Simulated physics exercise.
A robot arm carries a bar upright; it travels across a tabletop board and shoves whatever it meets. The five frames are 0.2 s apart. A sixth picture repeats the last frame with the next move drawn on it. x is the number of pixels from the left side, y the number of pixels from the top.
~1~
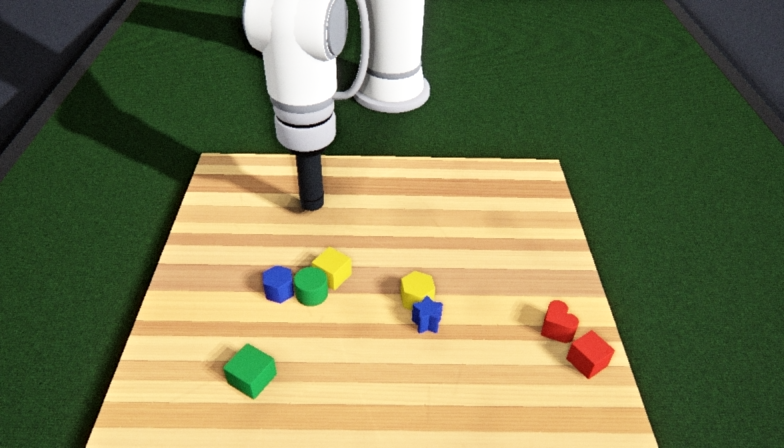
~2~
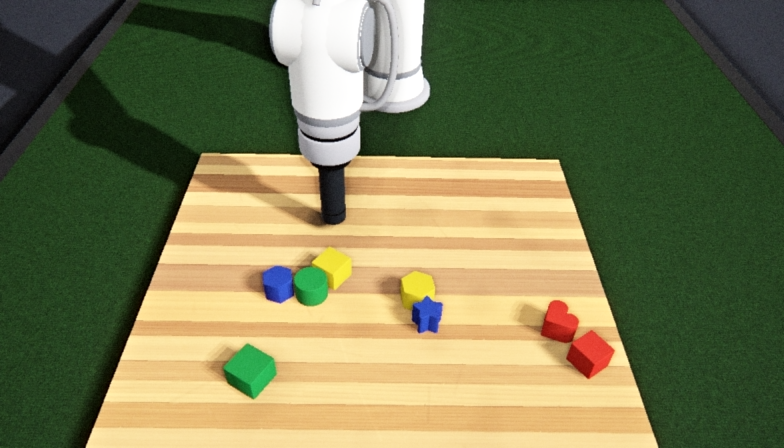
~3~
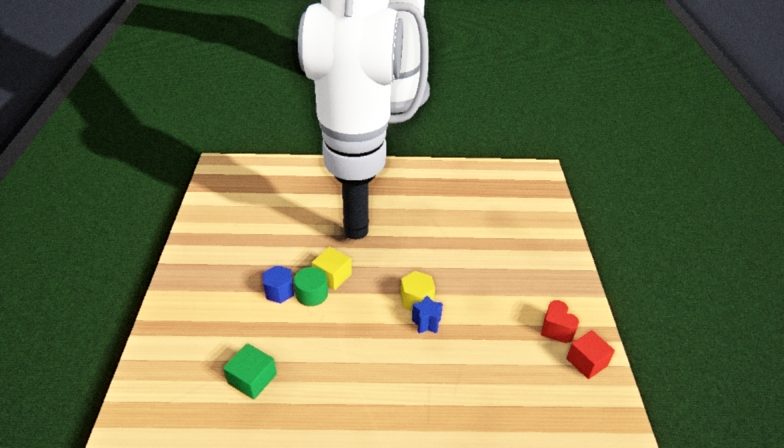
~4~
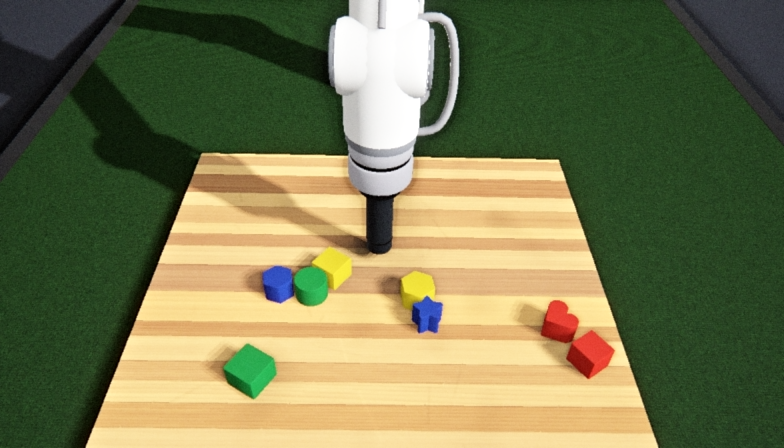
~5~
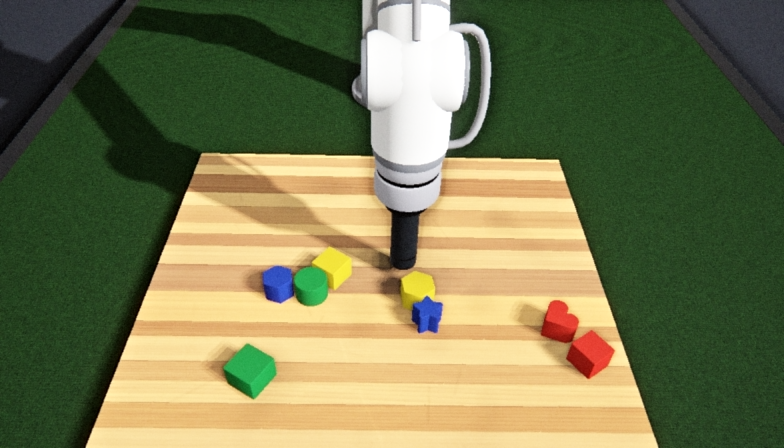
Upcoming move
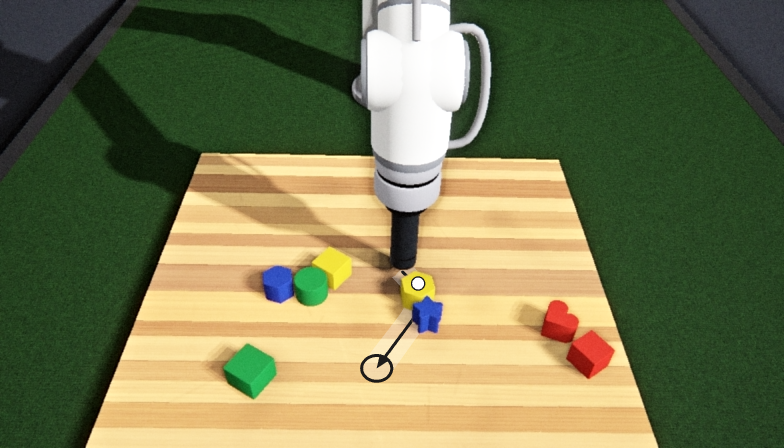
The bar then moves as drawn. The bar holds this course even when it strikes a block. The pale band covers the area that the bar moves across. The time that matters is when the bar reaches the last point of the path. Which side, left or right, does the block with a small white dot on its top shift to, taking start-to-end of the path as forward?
It is displaced to the left.
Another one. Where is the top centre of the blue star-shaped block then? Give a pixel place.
It comes to (446, 358).
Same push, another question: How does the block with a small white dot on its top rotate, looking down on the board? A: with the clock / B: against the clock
The answer is B.
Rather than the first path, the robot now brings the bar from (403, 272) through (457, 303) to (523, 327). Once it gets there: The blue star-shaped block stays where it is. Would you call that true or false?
Verdict: False.
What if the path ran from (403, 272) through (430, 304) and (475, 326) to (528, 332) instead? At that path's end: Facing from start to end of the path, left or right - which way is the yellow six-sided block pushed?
The right-hand side.
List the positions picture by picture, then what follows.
In the first frame, lower end of the bar at (312, 204), tops of blocks, yellow square block at (331, 260), yellow six-sided block at (418, 284), blue star-shaped block at (428, 307).
In the second frame, bar at (334, 218), blocks as before.
In the third frame, bar at (356, 232), blocks as before.
In the fourth frame, bar at (379, 247), blocks as before.
In the fifth frame, bar at (403, 262), yellow square block at (331, 260), yellow six-sided block at (418, 284), blue star-shaped block at (428, 307).
The drawn path runs from (403, 272) by way of (419, 302) and (402, 334) to (377, 368); the dot is on the yellow six-sided block.
What follows on the original path. One third of the way, bar at (420, 292); yellow six-sided block at (427, 310), turned 10° clockwise; blue star-shaped block at (436, 334), turned 20° clockwise.
Two thirds of the way, bar at (402, 324); yellow six-sided block at (428, 335), turned 15° anticlockwise; blue star-shaped block at (445, 357).
At the end, bar at (377, 358); yellow square block not moved; yellow six-sided block at (428, 336), turned 20° anticlockwise; blue star-shaped block at (446, 358).
